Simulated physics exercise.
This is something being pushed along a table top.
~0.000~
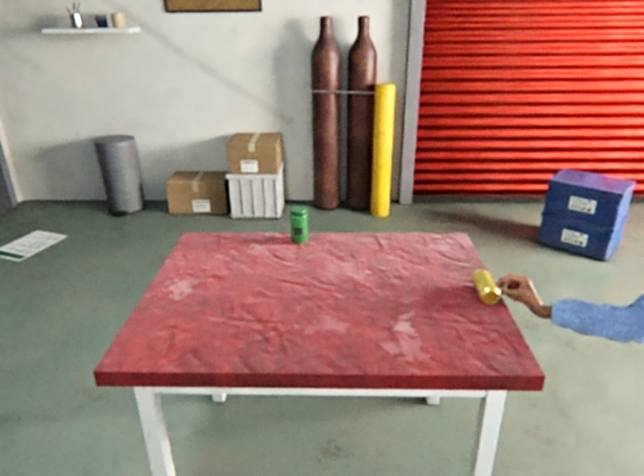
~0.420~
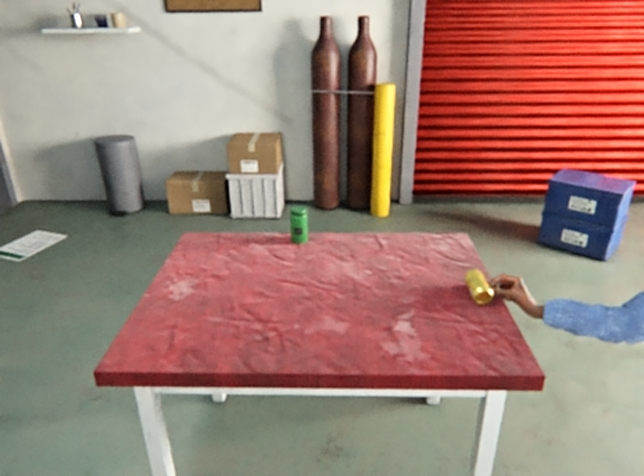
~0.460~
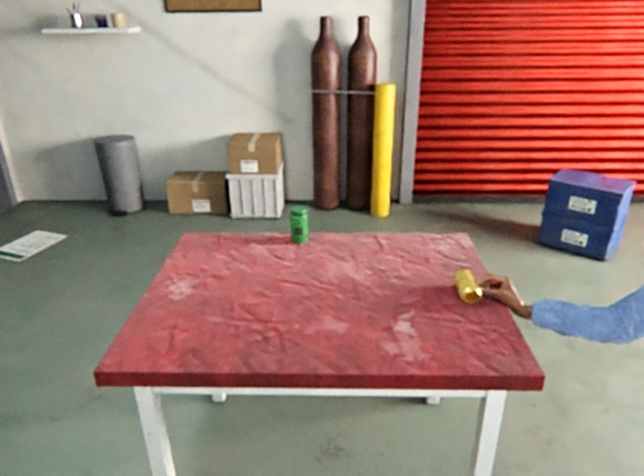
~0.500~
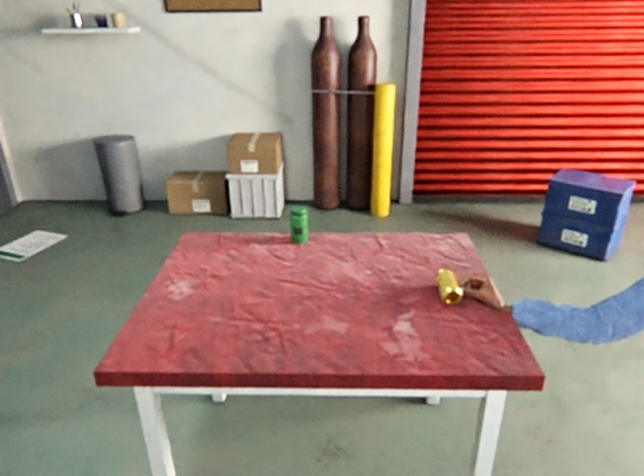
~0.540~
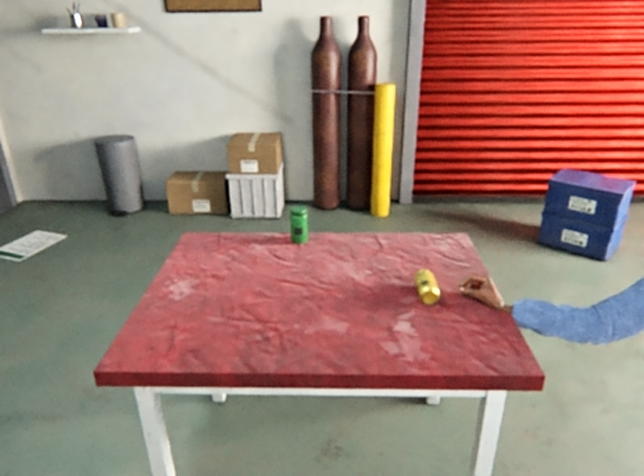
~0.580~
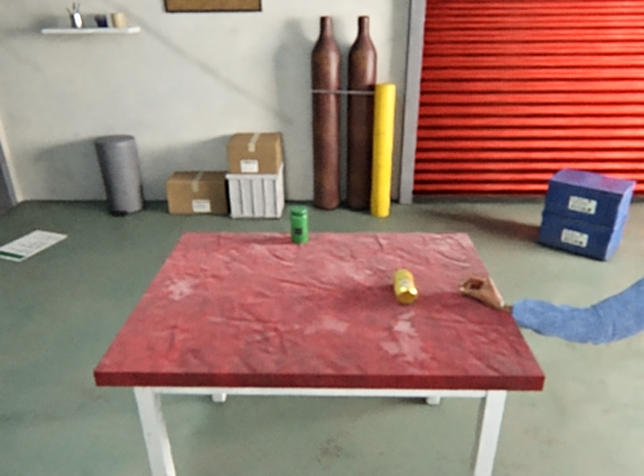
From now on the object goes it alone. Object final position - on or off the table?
It leaves the tabletop.
By 0.88 s, yellow can moved well along near (247, 286).
By 1.18 s, yellow can now off the table.
By 1.48 s, things are still on the move.
When it is over (1.7 s), off the table, yellow can.
